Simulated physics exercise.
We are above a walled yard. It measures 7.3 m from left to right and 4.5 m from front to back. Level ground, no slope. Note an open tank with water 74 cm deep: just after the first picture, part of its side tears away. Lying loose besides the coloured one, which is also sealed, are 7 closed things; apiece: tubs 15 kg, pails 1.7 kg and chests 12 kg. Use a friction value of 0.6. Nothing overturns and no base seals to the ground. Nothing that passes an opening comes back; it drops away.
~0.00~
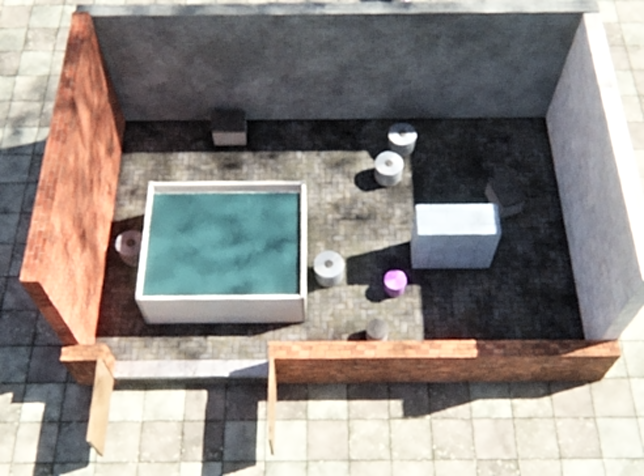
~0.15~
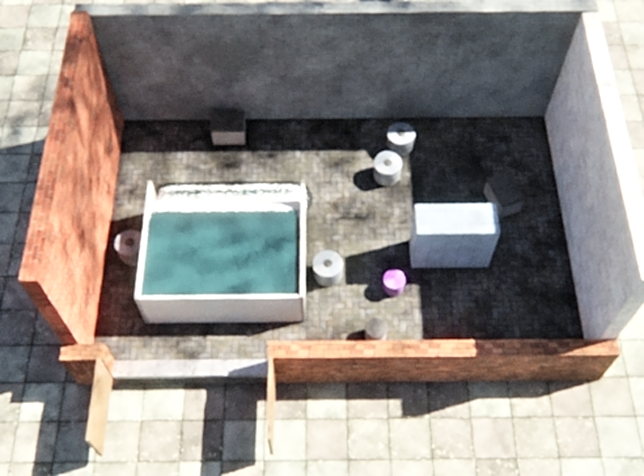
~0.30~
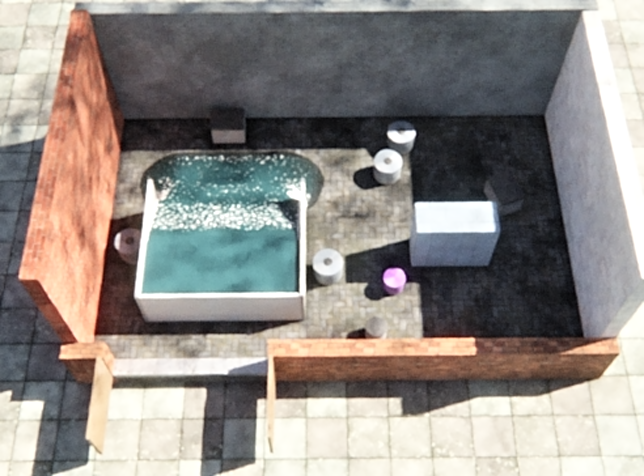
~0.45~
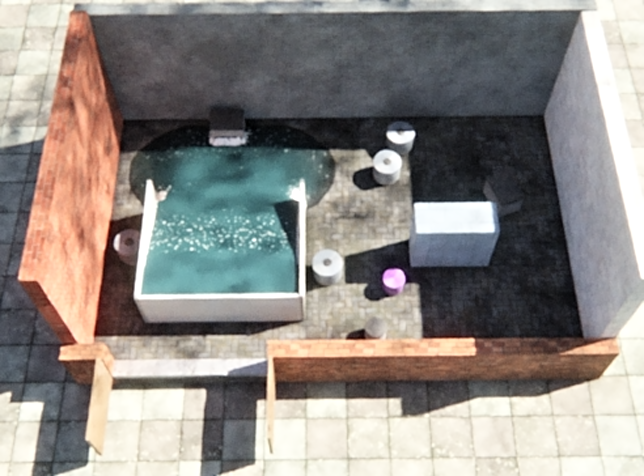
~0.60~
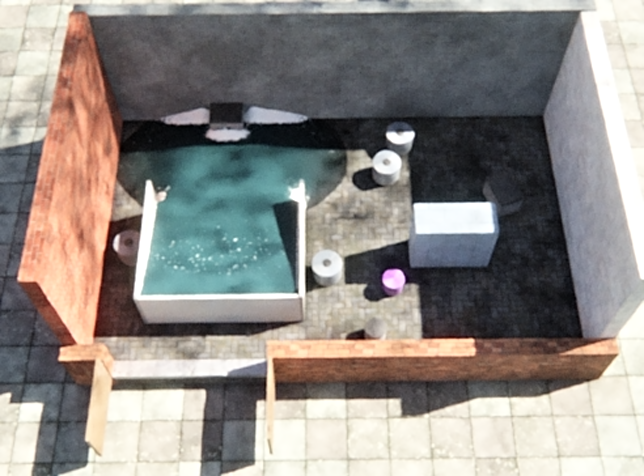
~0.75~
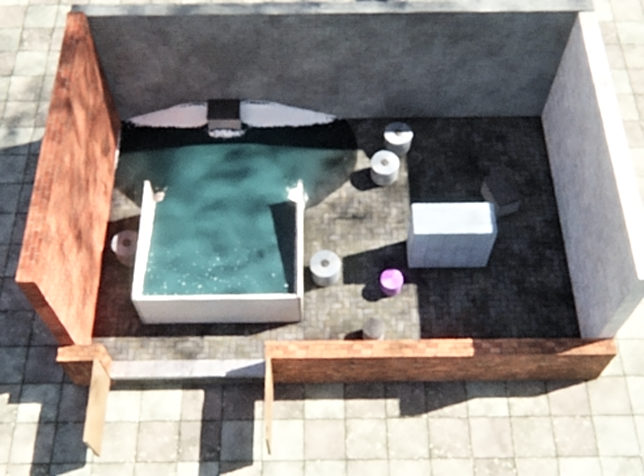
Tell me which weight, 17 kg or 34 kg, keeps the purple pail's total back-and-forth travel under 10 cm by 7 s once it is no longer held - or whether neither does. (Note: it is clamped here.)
The small load gets by.
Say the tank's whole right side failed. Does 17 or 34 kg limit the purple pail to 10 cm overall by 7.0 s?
In that case no choice suffices.
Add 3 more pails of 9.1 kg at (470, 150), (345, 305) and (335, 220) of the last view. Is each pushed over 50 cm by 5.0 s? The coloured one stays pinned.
In the given order, I'd say greater, smaller, smaller.
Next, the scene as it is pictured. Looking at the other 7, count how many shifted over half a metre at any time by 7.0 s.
The count comes to 6.
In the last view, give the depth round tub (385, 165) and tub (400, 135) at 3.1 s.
Roughly 5 and 6 cm.
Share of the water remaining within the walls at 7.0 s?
88 %.
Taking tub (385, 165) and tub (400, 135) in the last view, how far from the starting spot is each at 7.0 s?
So the first is off by 100 centimetres, the second by 350 centimetres.
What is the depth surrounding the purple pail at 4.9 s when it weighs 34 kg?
3 cm, roughly.
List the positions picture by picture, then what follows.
In the first frame, the purple pail at (395, 280), on the bottom; water covers 4.3 m2; 0 of 8 have shifted.
In the second frame, the purple pail at (394, 279) rests on the ground; water covers 5.6 m2; 0 of 8 have shifted.
In the third frame, the purple pail at (394, 278) rests on the ground; water covers 7.3 m2; 0 of 8 have shifted.
In the fourth frame, the purple pail at (394, 278) rests on the ground; 9.2 m2 under water; 0 of 8 have shifted.
In the fifth frame, the purple pail at (394, 279), on the bottom; 10.7 m2 under water; 1 of 8 have shifted.
In the sixth frame, the purple pail at (392, 279) rests on the ground; water covers 11.2 m2; 1 of 8 have shifted.
After 1.4 s the purple pail would be 0 cm from its start with 17 kg and 0 cm from its start with 34 kg; 0 cm of water round it then.
After 3.1 s the purple pail would be 0 cm from its start with 17 kg and 0 cm from its start with 34 kg; 0 cm of water round it then.
After 4.9 s the purple pail would be 0 cm from its start with 17 kg and 0 cm from its start with 34 kg; 3 cm of water round it then.
After 7.0 s the purple pail would be 0 cm from its start with 17 kg and 0 cm from its start with 34 kg; 7 cm of water round it then.
